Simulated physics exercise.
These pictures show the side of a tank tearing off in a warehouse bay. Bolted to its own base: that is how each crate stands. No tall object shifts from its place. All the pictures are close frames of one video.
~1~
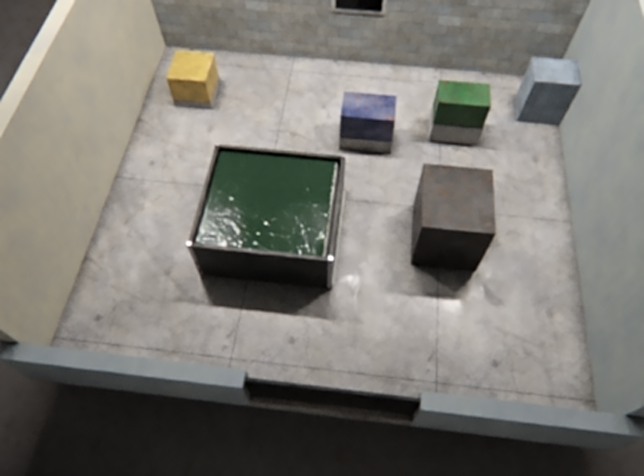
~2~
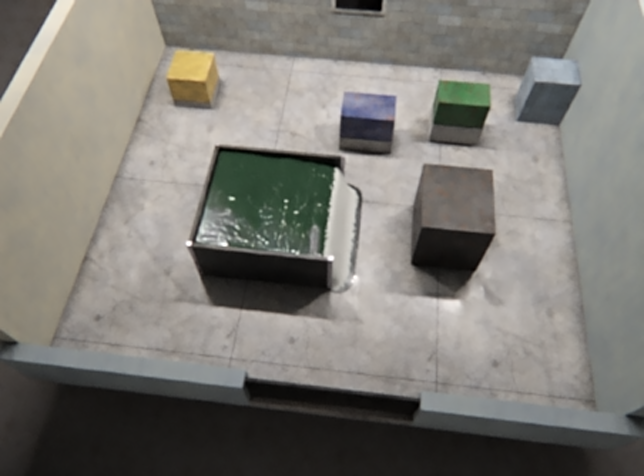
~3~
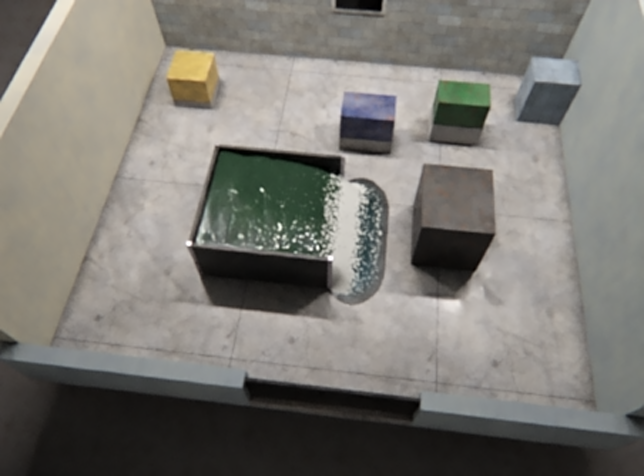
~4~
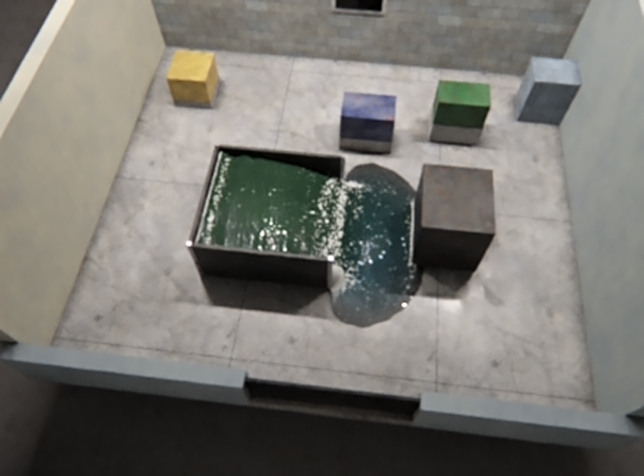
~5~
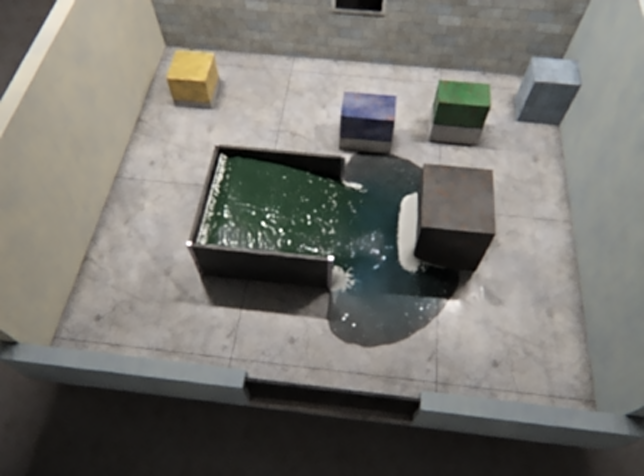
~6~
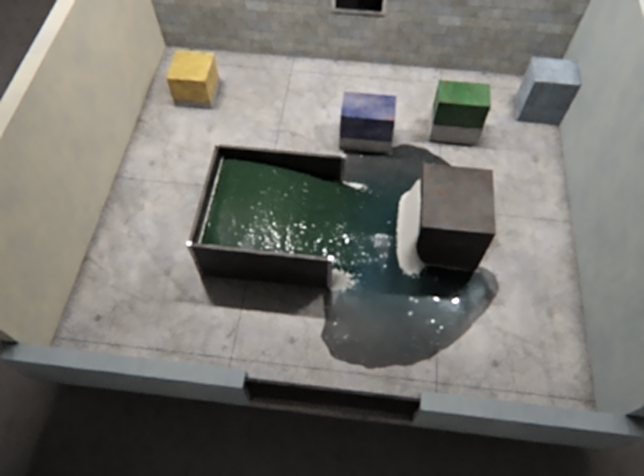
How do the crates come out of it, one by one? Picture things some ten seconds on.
One by one: The blue crate comes out dry; the yellow crate comes out dry; the green crate comes out dry.
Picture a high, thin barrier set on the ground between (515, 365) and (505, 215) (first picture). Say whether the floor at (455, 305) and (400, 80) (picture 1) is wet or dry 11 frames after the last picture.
Reached, reached.
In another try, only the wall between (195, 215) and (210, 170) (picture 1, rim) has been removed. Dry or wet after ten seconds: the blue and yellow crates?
Blue stays untouched; yellow gets drenched.
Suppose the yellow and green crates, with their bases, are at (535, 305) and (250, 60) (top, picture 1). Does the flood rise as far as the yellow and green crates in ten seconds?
First yellow: It is dampened; then green: It keeps clear.
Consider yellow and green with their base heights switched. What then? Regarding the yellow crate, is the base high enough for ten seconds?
Well, the yellow one stays untouched then.
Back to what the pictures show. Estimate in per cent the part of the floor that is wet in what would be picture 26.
About 60 %.
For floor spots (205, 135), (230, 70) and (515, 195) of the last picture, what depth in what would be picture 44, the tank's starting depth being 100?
First 4, next 2, last 16 in a hundred.
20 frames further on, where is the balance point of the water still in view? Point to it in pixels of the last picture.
The spot I would choose is (427, 239).
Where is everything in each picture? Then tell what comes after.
The tank at (271, 201) is whole and still, in the first frame.
Water pours out at (335, 225) and has run to (346, 187), in the second frame.
Water pours out at (335, 228) and has run to (367, 183), in the third frame.
Water pours out at (335, 229) and has run to (392, 175), in the fourth frame.
Water pours out at (334, 229) and has run to (453, 281), in the fifth frame.
The front is at (492, 289), out from the gap at (334, 230), in the sixth frame.
A moment on, water covers 30 % of the floor; the blue crate water round its plinth, the yellow crate not reached, the green crate water round its plinth.
Next, water covers 40 % of the floor; the blue crate water round its plinth, the yellow crate not reached, the green crate water round its plinth.
Then, water covers 60 % of the floor; the blue crate water round its plinth, the yellow crate not reached, the green crate water round its plinth.
Later, water covers 90 % of the floor; the blue crate water round its plinth, the yellow crate water round its plinth, the green crate water round its plinth.
In the end, water covers 100 % of the floor; the blue crate stayed above the water, the yellow crate stayed above the water, the green crate stayed above the water.
